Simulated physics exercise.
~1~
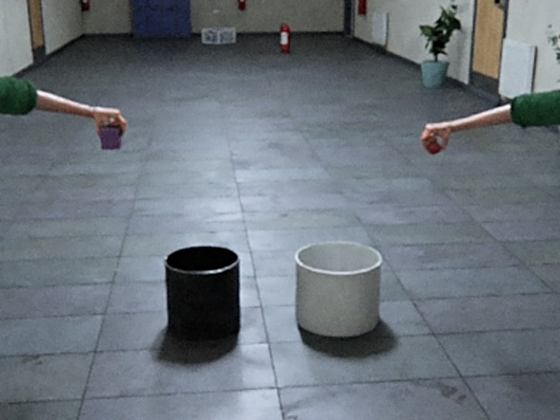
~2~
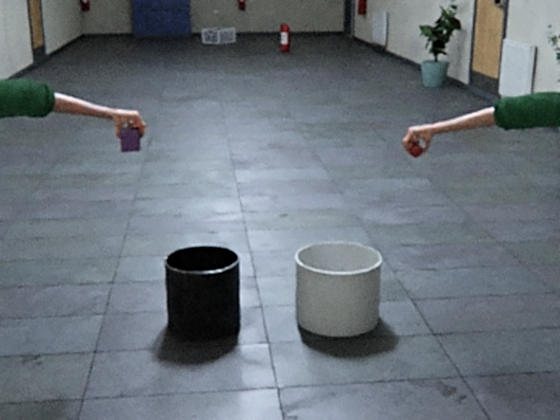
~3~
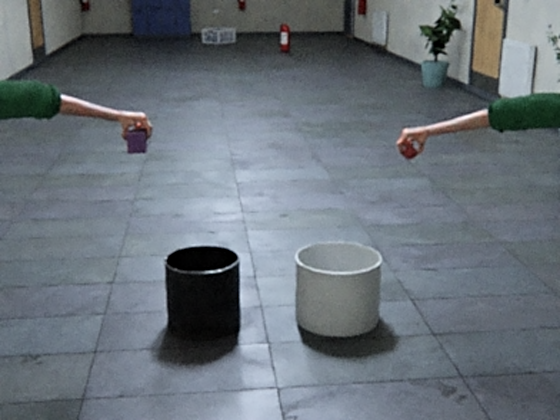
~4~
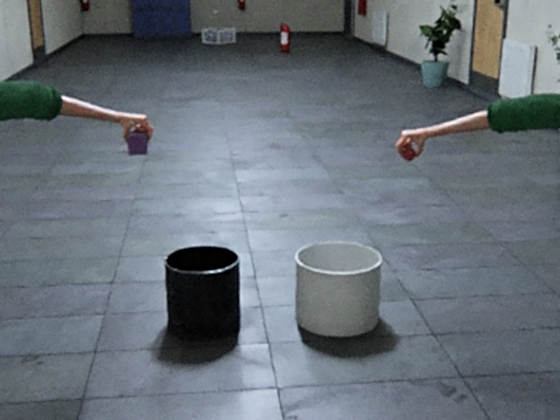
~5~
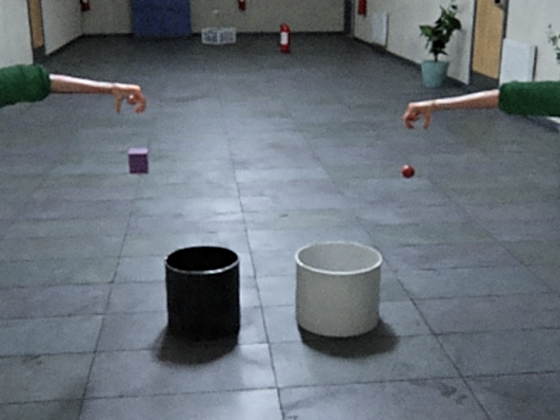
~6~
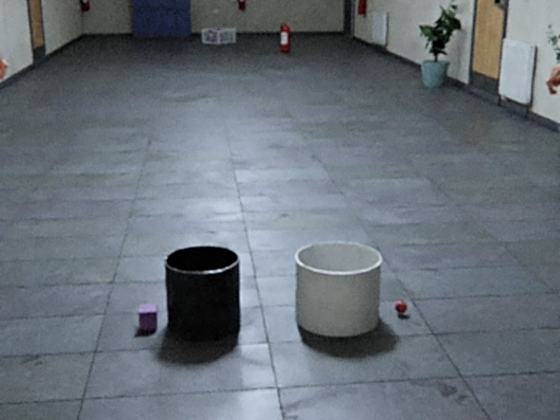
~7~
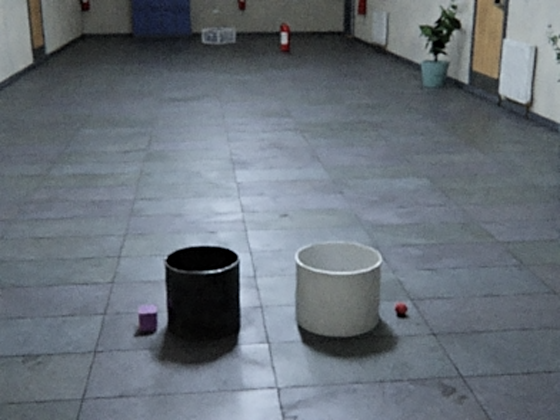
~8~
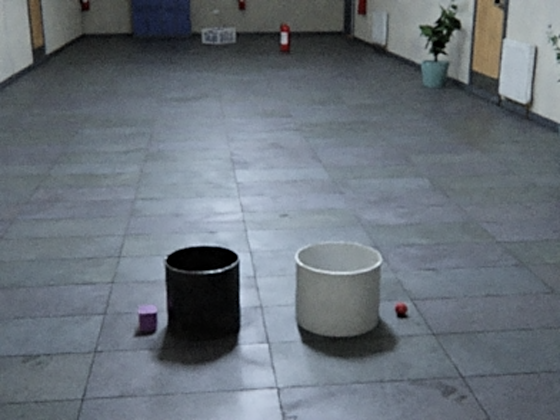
A long grey-tiled hallway is seen from a fixed, slightly raised view, with a red fire extinguisher and a potted plant in the background. A black bin stands left of a white bin in the foreground, while two green-sleeved arms reach in from opposite sides, the left holding a purple block and the right a small red tomato. The hands move slightly inward and pause. Both then let go, and the objects drop as the arms draw back out of view. The block comes to rest on the floor left of the black bin, and the tomato rests right of the white bin, both outside.
